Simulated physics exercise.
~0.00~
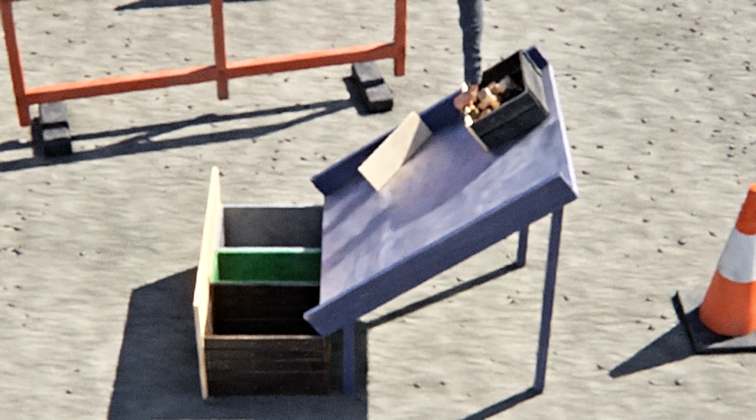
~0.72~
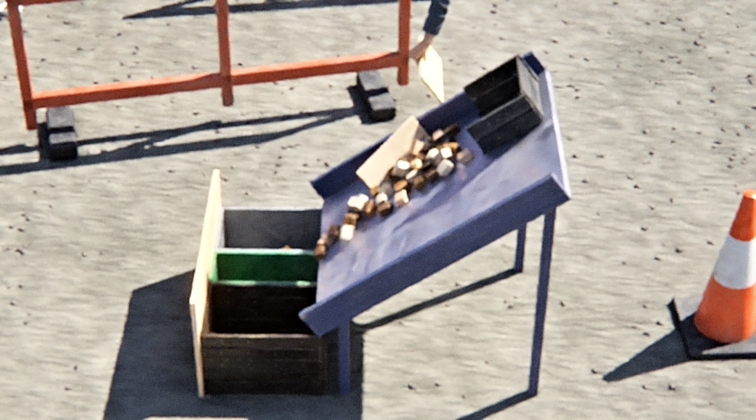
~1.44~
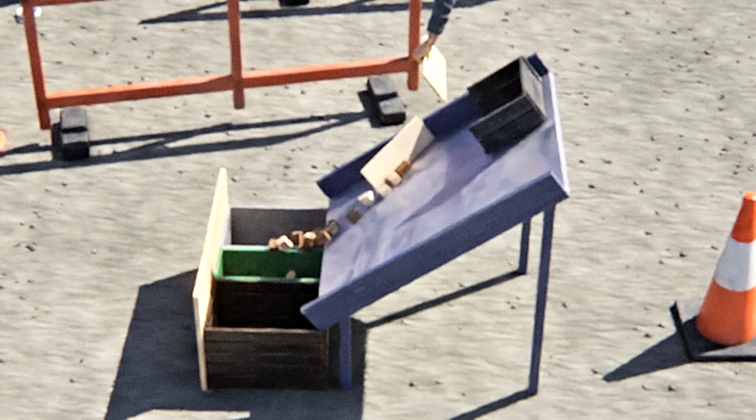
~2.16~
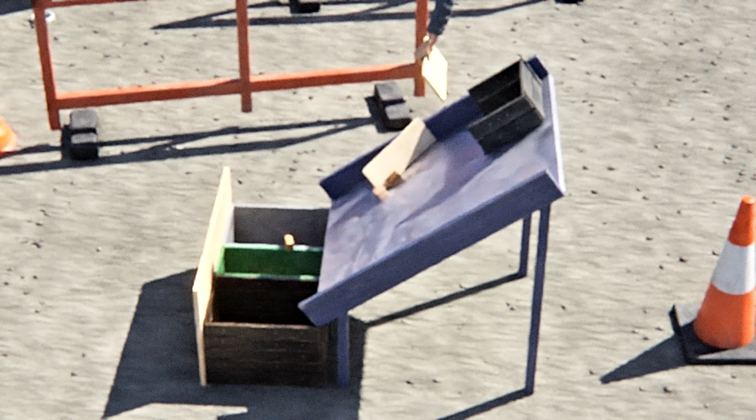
Wooden blocks tumbled out of a black pen once a hand pulled its gate away, sliding down a tilted bluish table past an angled board toward three boxes. By the end the pen was empty and a last few were still at the board.
